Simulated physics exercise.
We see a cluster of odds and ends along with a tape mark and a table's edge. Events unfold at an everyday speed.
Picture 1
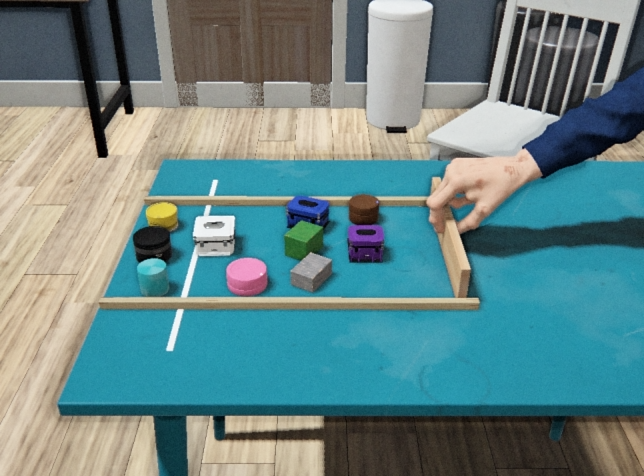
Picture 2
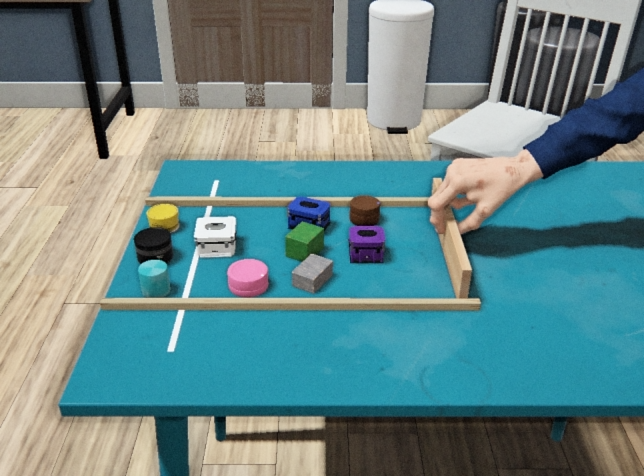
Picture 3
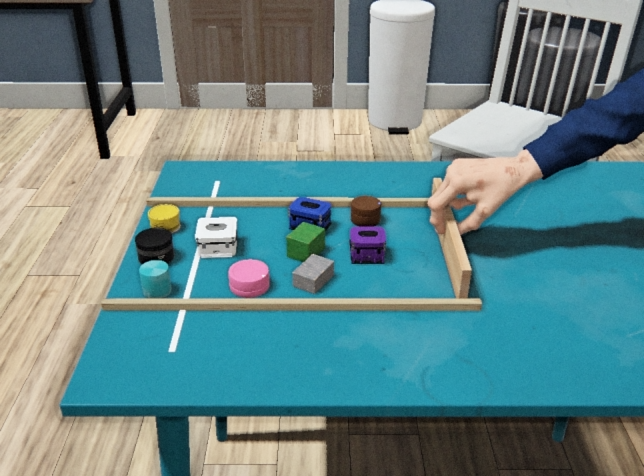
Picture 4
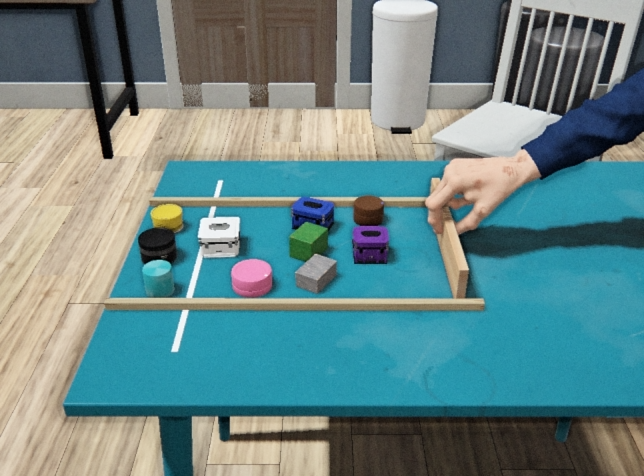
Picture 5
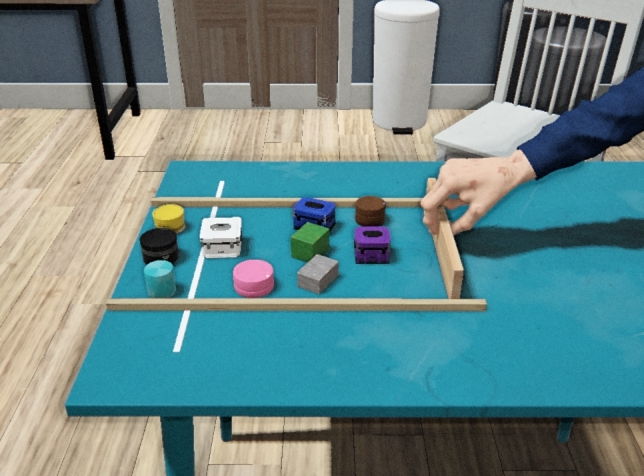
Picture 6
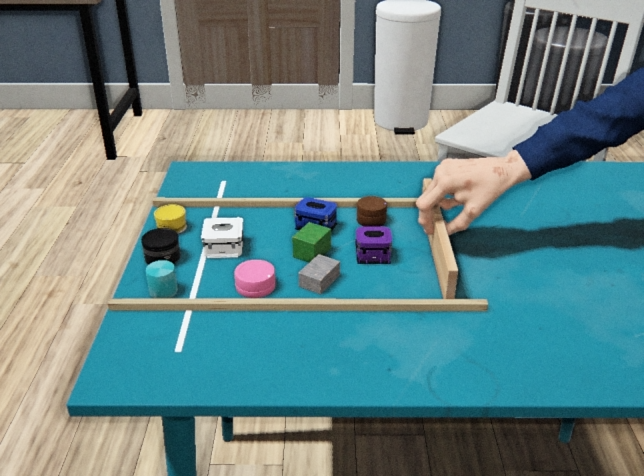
At the start, a hand holds a wooden board upright at the right of a cluster of small colourful objects on a teal table, some sitting beyond a white tape line. The hand then slides the board slightly left between two wooden rails, while the objects stay in place.
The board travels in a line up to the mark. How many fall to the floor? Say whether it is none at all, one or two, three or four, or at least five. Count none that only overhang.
I would say one or two.
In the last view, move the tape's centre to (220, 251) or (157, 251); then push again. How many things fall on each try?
Counts per try: 1; 6.
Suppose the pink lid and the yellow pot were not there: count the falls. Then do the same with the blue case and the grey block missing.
Counts - first: 2; second: 2.
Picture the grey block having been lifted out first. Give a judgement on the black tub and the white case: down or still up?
Well, the black tub goes off the edge while the white case goes off the edge.
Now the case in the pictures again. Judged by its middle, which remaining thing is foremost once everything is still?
The one you want is the turquoise lid.
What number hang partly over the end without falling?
The tally is 1.
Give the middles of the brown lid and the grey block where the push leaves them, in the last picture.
One is at about (199, 208), the other at about (183, 277).
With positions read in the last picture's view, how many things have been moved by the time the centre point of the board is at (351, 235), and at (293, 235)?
4 at one spot and 7 at the other.
A little later, none off yet; yellow pot at rest near (171, 220); black tub at rest near (161, 248); turquoise lid at rest near (162, 280).
Next, none off yet; yellow pot at rest near (171, 220); black tub shifted about its own width near (125, 249); turquoise lid moving near (157, 280).
When it is over, the number that fall off is one or two; down, white case and black tub.
